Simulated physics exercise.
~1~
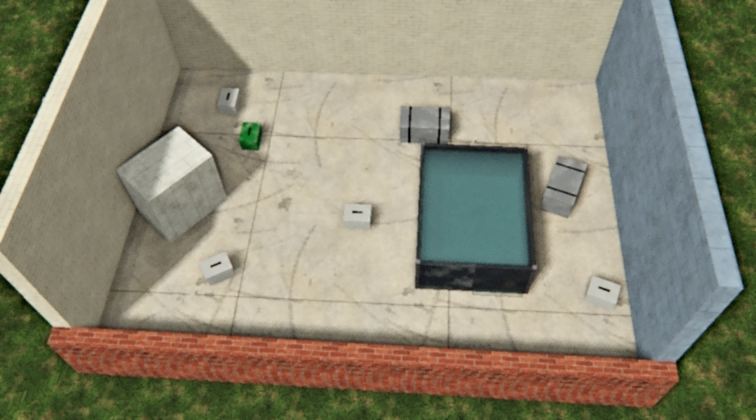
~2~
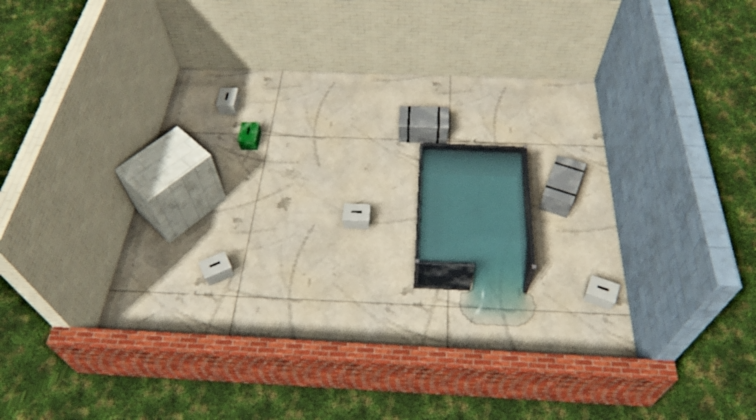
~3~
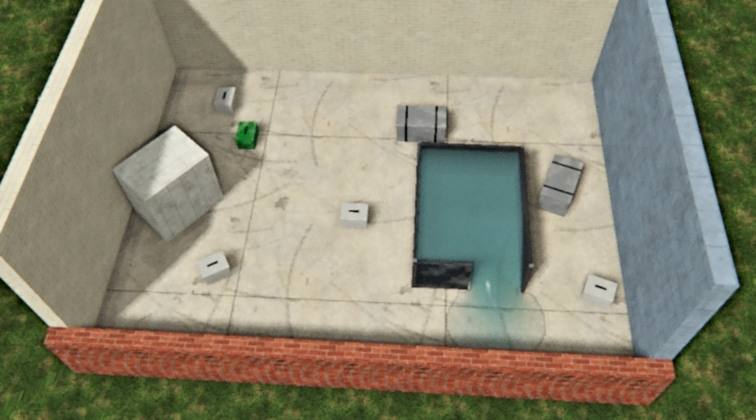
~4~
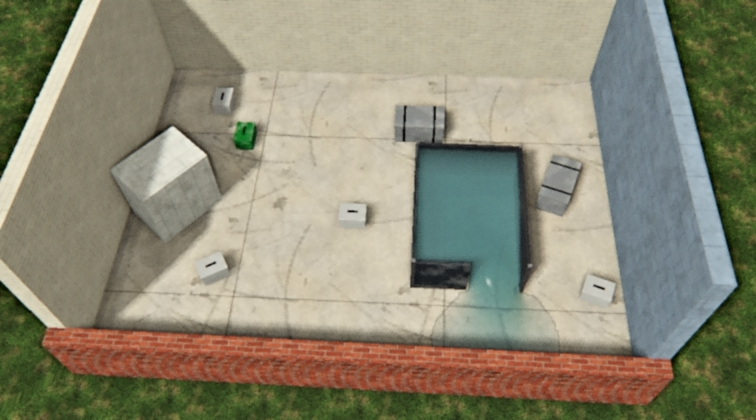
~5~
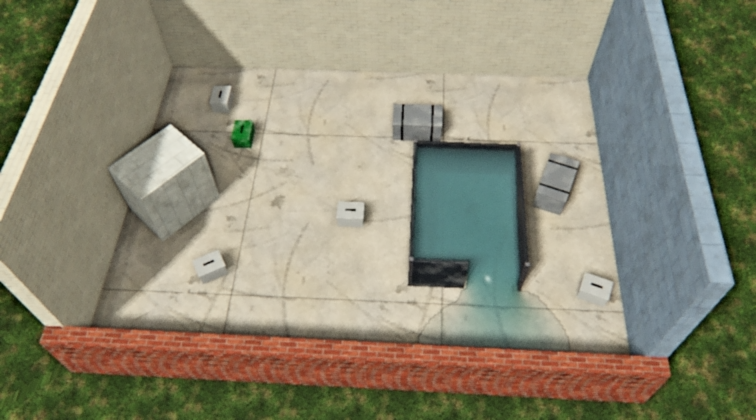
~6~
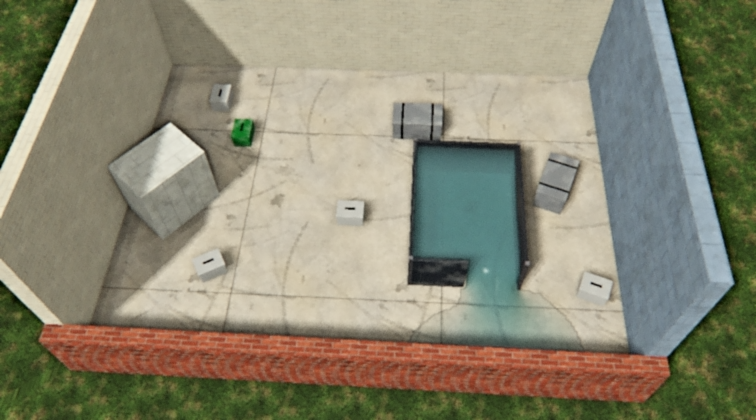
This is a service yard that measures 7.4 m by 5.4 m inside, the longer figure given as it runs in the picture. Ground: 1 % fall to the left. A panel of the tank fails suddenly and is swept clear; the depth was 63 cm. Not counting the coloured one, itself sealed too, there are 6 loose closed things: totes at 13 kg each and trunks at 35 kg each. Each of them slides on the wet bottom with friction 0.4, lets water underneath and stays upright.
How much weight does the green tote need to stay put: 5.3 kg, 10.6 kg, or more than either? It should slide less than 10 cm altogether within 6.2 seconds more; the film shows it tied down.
Light is plenty.
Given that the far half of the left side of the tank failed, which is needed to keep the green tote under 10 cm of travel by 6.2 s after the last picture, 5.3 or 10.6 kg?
In that case no choice suffices.
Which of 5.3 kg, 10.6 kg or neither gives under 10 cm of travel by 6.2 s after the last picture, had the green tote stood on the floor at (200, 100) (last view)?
The lighter one suffices.
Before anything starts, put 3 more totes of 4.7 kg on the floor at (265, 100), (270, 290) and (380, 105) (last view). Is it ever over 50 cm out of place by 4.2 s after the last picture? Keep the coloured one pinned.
In that order: Not as far, then farther, then not as far.
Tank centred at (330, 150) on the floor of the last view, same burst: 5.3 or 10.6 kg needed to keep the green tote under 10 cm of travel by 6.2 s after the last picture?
Then it turns out the lighter mass already works.
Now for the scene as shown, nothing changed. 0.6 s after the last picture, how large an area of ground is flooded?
Wet area: Approx. 7.5 m2.
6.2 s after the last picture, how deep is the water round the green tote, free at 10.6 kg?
Depth: Approx. 2 cm.
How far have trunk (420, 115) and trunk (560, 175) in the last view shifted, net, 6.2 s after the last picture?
Net distance: First 0 cm, second 120 cm.
Then, 0.6 s after the last picture the green tote would be 0 cm from its start with 5.3 kg and 0 cm from its start with 10.6 kg; 0 cm of water round it then.
Then, 2.3 s after the last picture the green tote would be 0 cm from its start with 5.3 kg and 0 cm from its start with 10.6 kg; 0 cm of water round it then.
Then, 4.2 s after the last picture the green tote would be 0 cm from its start with 5.3 kg and 0 cm from its start with 10.6 kg; 2 cm of water round it then.
Then, 6.2 s after the last picture the green tote would be 0 cm from its start with 5.3 kg and 0 cm from its start with 10.6 kg; 2 cm of water round it then.
